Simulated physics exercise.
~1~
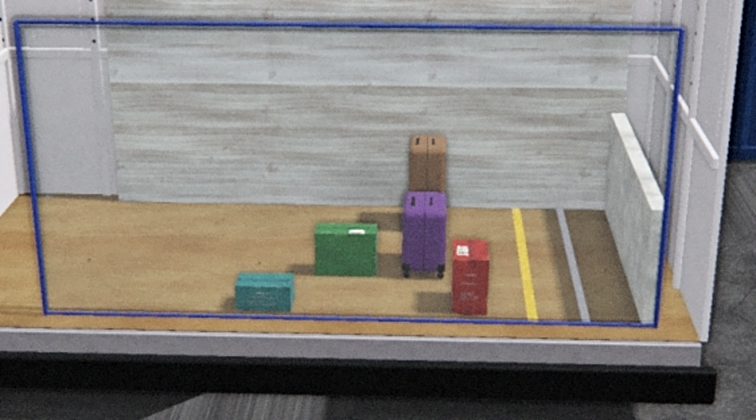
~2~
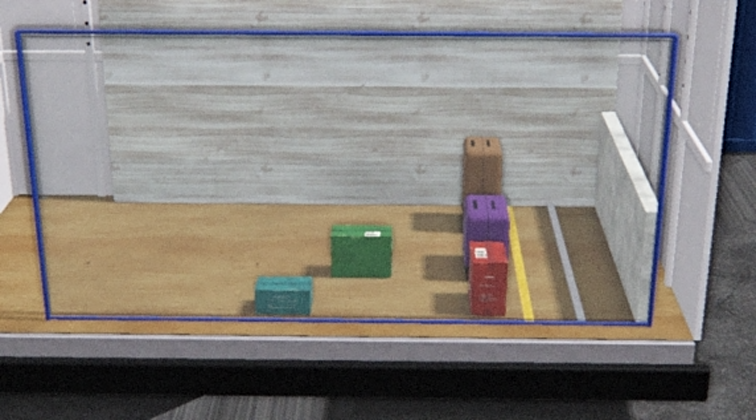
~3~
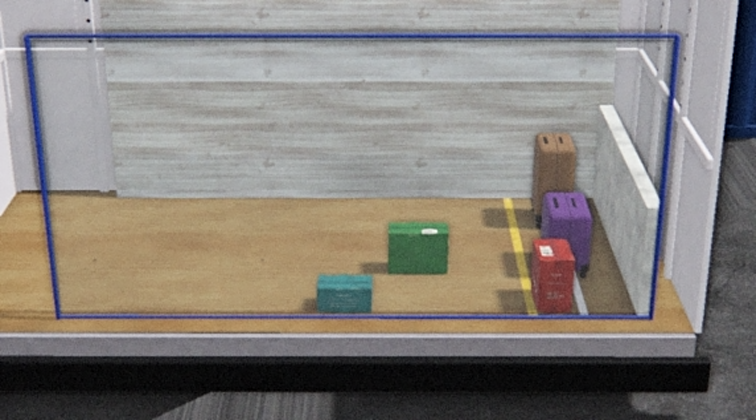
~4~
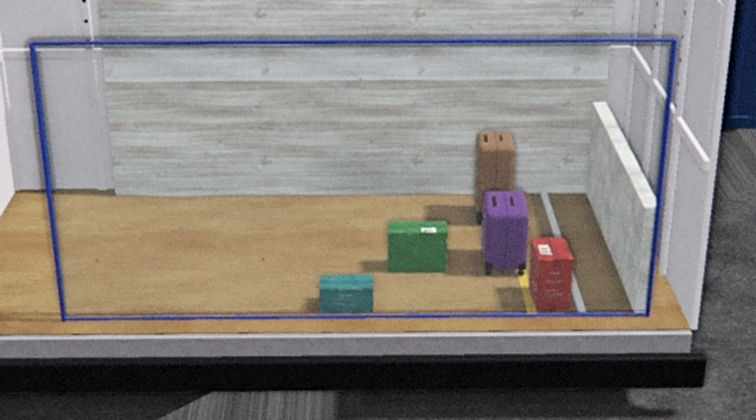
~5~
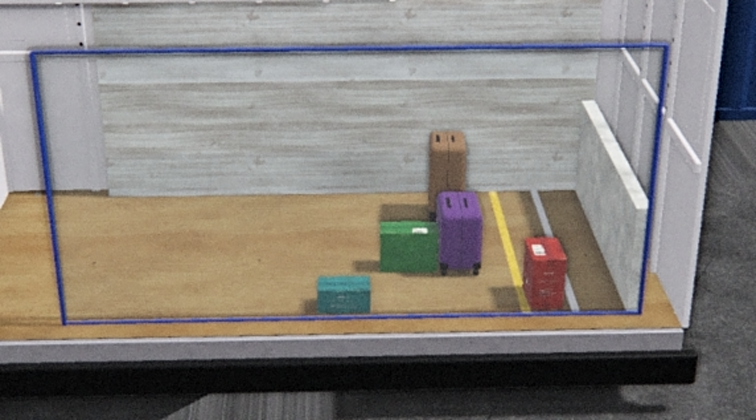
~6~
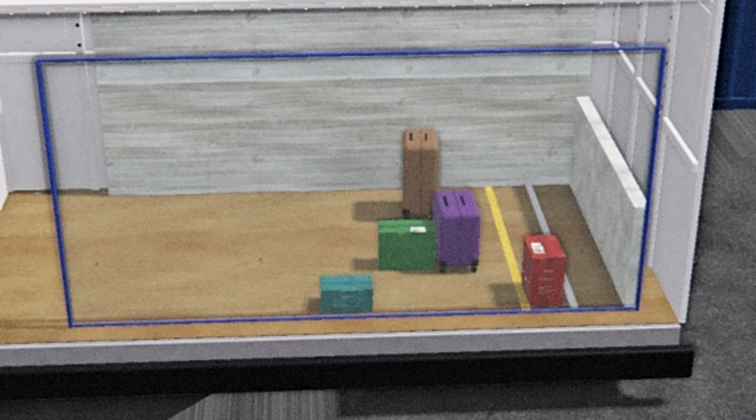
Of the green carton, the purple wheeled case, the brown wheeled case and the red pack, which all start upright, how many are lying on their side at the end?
None of them are lying on their side. The green carton, both wheeled cases and the red pack are all still upright at the end.
The clip opens on a wooden floor inside a bay outlined in blue, with a purple wheeled case, a brown wheeled case, a red pack, a green carton and a teal carton standing left of a yellow line. All of them slide to the right, and the two wheeled cases and the red pack pass over the line toward the low wall. The cases then roll back left across the line, while the red pack and the cartons stay nearly still. It ends with the purple case beside the green carton, the brown case behind them, and only the red pack beyond the line.
